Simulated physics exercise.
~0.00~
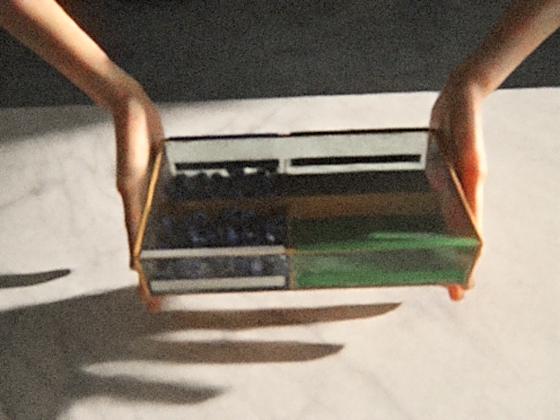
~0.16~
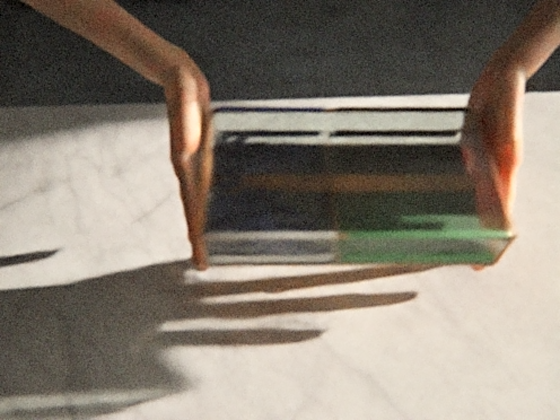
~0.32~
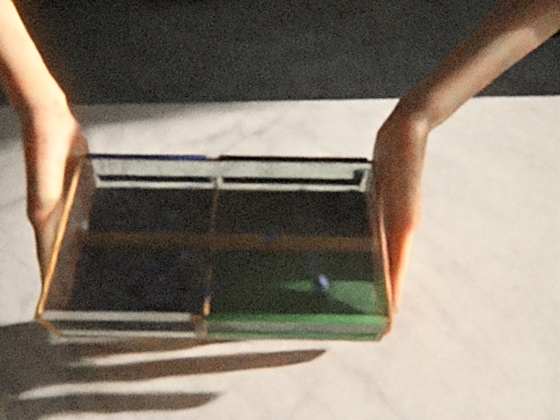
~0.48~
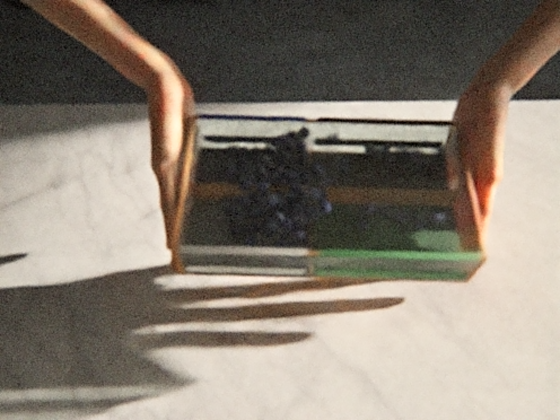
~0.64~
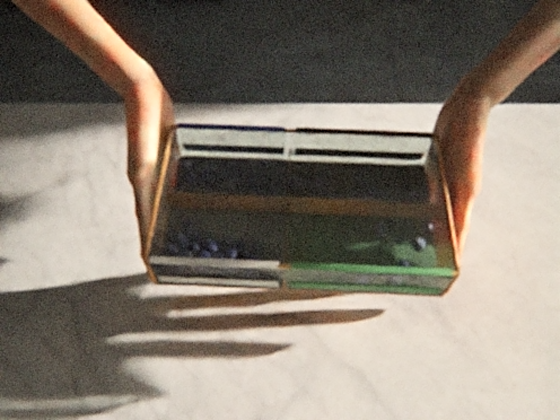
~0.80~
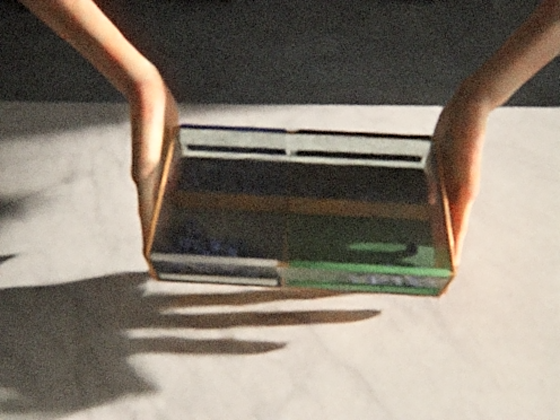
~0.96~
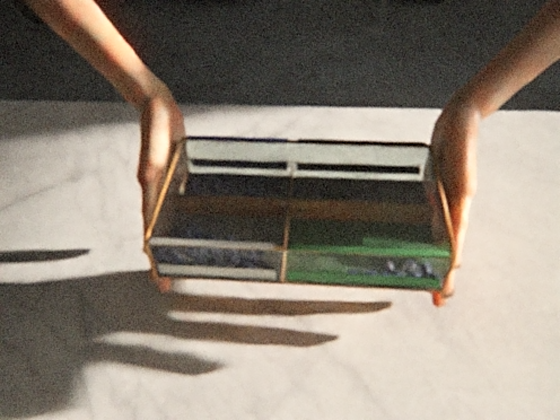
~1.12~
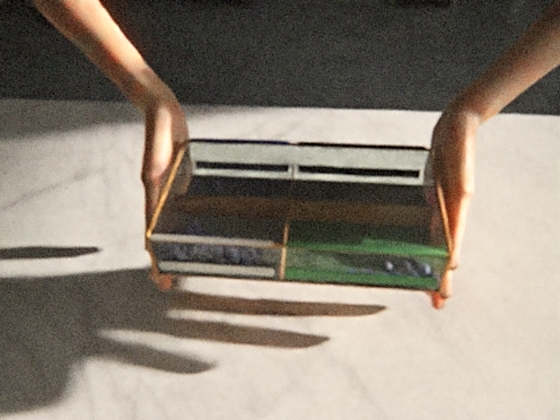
Two hands grip a clear, lidded box with thin orange-brown edges by its ends, above a pale, veined tabletop before a dark background, seen from the front and above. Small dark blue berries lie inside, where partitions divide the box and the near right section is green. The hands shift the box right and up, swing it left and down, then bring it back right as the berries scatter and bunch near the middle. It steadies near the centre, tilted, then levels. At the end the hands hold it still, with some berries gathered along the near side of the green section.
